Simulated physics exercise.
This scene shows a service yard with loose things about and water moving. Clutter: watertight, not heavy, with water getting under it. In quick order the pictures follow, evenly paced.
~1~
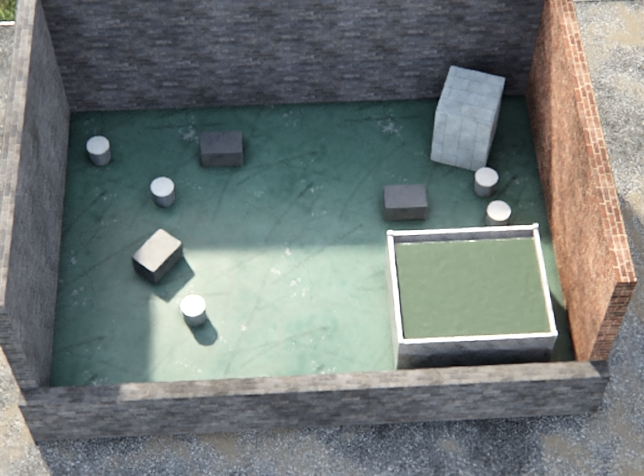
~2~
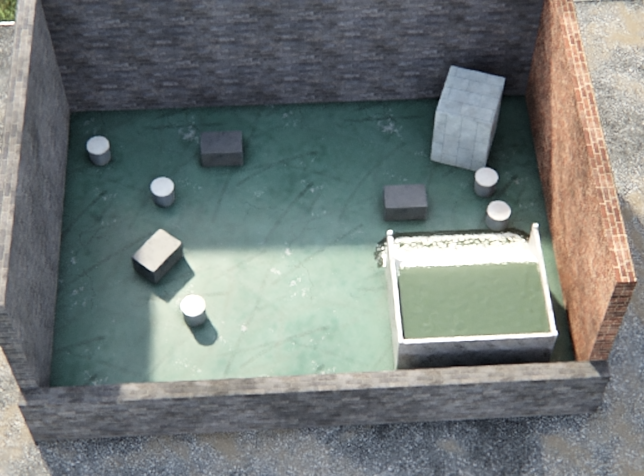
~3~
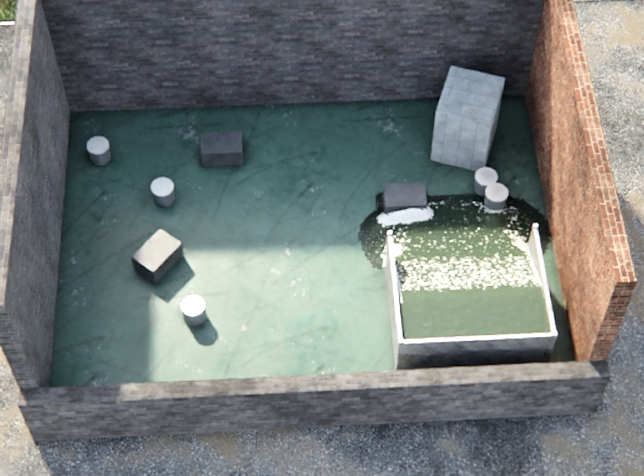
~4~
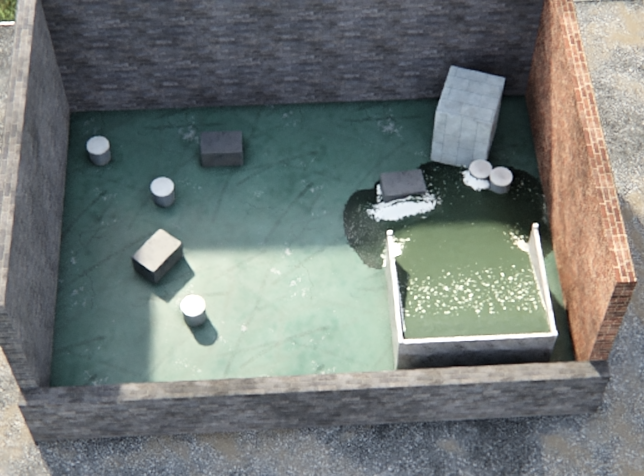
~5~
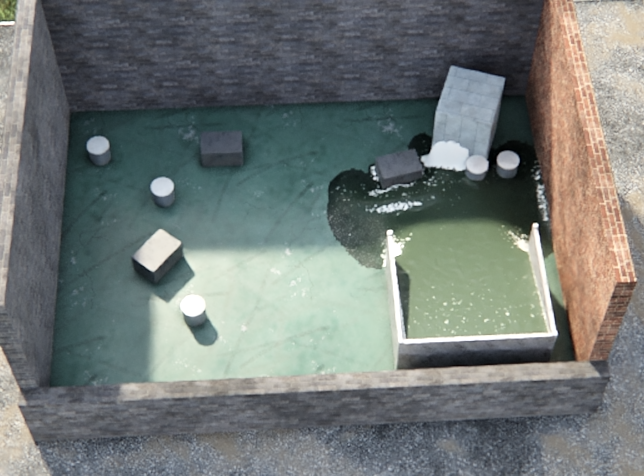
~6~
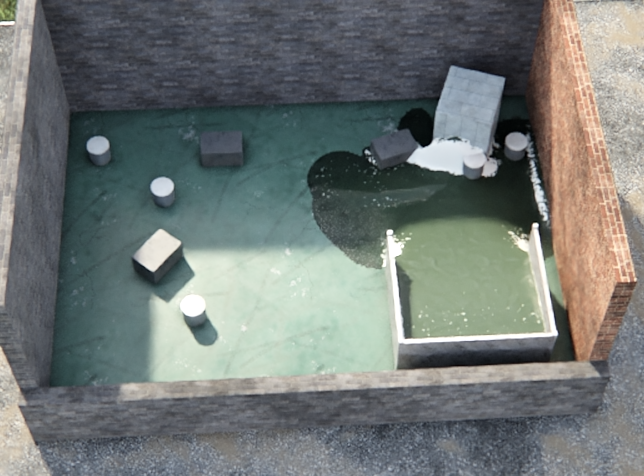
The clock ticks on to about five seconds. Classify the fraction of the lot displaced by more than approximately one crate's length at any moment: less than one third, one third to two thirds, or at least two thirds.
The fraction is at least two thirds.
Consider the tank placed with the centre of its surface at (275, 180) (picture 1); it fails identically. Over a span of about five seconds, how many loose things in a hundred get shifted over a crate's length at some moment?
About 80 per cent.
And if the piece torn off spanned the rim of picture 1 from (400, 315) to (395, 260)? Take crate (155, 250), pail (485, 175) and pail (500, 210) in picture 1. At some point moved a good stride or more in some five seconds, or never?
Order as asked: Sent that far; not sent that far; not sent that far.
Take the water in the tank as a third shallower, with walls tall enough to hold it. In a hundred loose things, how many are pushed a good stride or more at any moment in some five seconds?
About 60 %.
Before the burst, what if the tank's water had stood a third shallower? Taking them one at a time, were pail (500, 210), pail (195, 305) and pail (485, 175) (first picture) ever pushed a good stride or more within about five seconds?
Object 1: Covered it. Object 2: Didn't cover it. Object 3: Covered it.
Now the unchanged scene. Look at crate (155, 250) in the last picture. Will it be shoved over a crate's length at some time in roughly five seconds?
From what I can tell, not the full distance.
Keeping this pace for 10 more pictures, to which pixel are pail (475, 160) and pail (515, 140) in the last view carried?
Close to (484, 78), and close to (432, 88).
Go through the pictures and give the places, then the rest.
In the first frame, a pail at (499, 210) rests on the ground; a crate at (405, 196), on the bottom; 0 of 8 have shifted.
In the second frame, a pail at (499, 210), on the bottom; a crate at (405, 196) rests on the ground; 0 of 8 have shifted.
In the third frame, a pail at (497, 192), on the bottom, a stride from its start; a crate at (405, 194), on the bottom; 1 of 8 have shifted.
In the fourth frame, a pail at (501, 176) rests on the ground, a stride from its start; a crate at (403, 182), on the bottom, close to its start; 3 of 8 have shifted.
In the fifth frame, a pail at (508, 160) floats, a stride from its start; a crate at (399, 164), on the bottom, a stride from its start; 3 of 8 have shifted.
In the sixth frame, a pail at (517, 141), afloat, a stride from its start; a crate at (395, 144), on the bottom, a stride from its start; 3 of 8 have shifted.
A moment on, 2 of 8 are well off their spots; 2 afloat.
Next, 3 of 8 are well off their spots; 3 afloat.
Later, 6 of 8 are well off their spots; 3 afloat.
In the end, 7 of 8 are well off their spots, and 7 have been at some point; 7 afloat.
